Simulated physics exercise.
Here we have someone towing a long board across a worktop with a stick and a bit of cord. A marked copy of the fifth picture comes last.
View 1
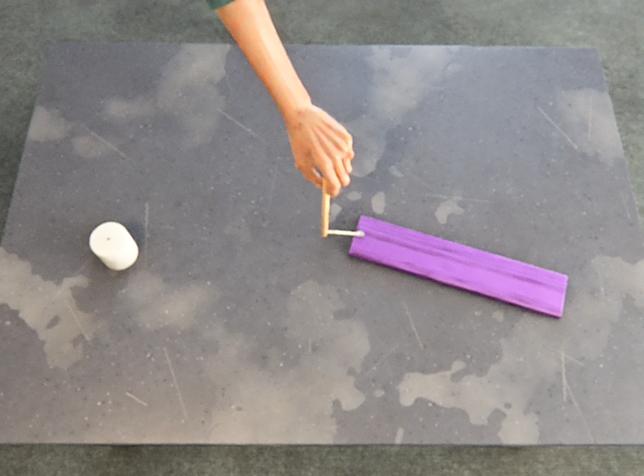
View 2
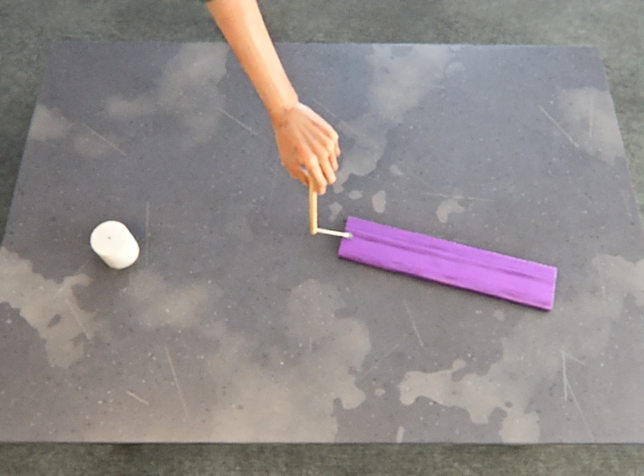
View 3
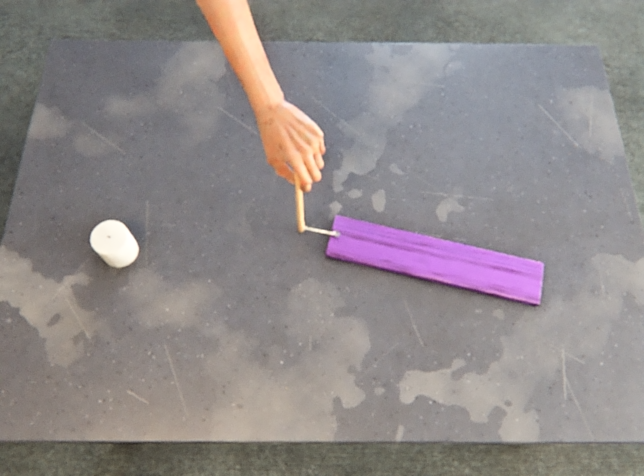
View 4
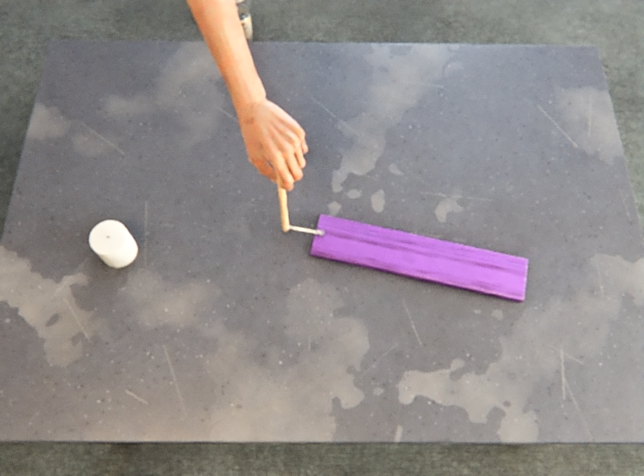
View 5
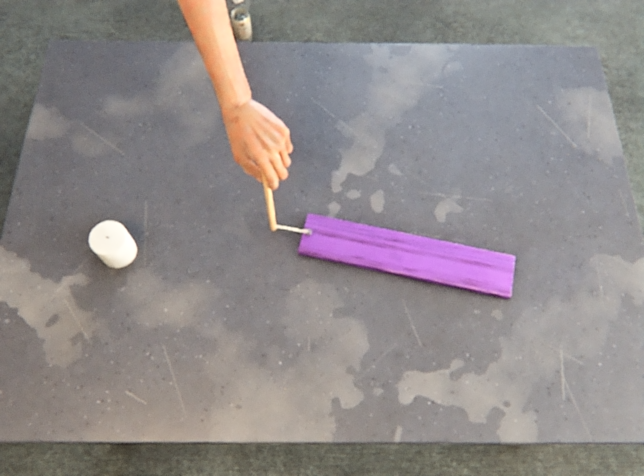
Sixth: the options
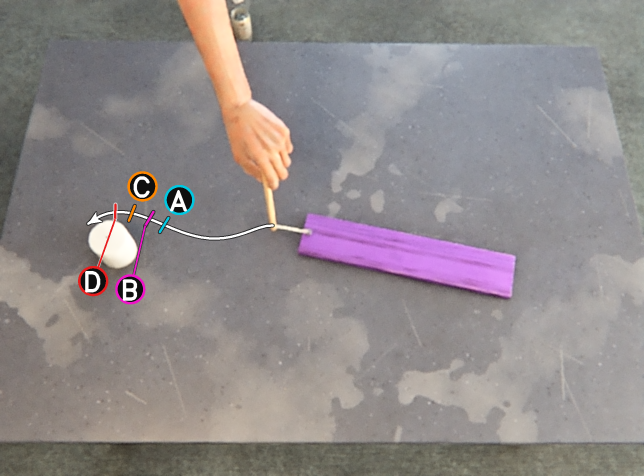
The video shows a hand holding a stick with a short bit of cord attached, towing a long purple board slowly a short way to the left across a dark, blotchy worktop, while a white tin stays still at left.
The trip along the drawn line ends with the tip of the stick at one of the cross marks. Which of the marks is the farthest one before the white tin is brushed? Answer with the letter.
D.
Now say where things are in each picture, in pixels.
The first picture shows white tin (114, 246); purple board (458, 264).
The second picture shows purple board (447, 261); white tin (115, 245).
The third picture shows purple board (435, 258); white tin (115, 244).
The fourth picture shows purple board (419, 256); white tin (114, 244).
The fifth picture shows purple board (406, 254); white tin (113, 245).
On the marked copy, A at (164, 225); B at (149, 219); C at (132, 213); D at (115, 212); the route from (273, 225) via (175, 230) to (88, 224).
With D. Early on, foot of the stick (217, 239), middle of the board (353, 250).
Further on, foot of the stick (162, 225), middle of the board (297, 244).
At the end, foot of the stick (116, 213), middle of the board (247, 234); nothing has been touched.
As for the rest, A is safe but short; B is safe but short; C is safe but short.
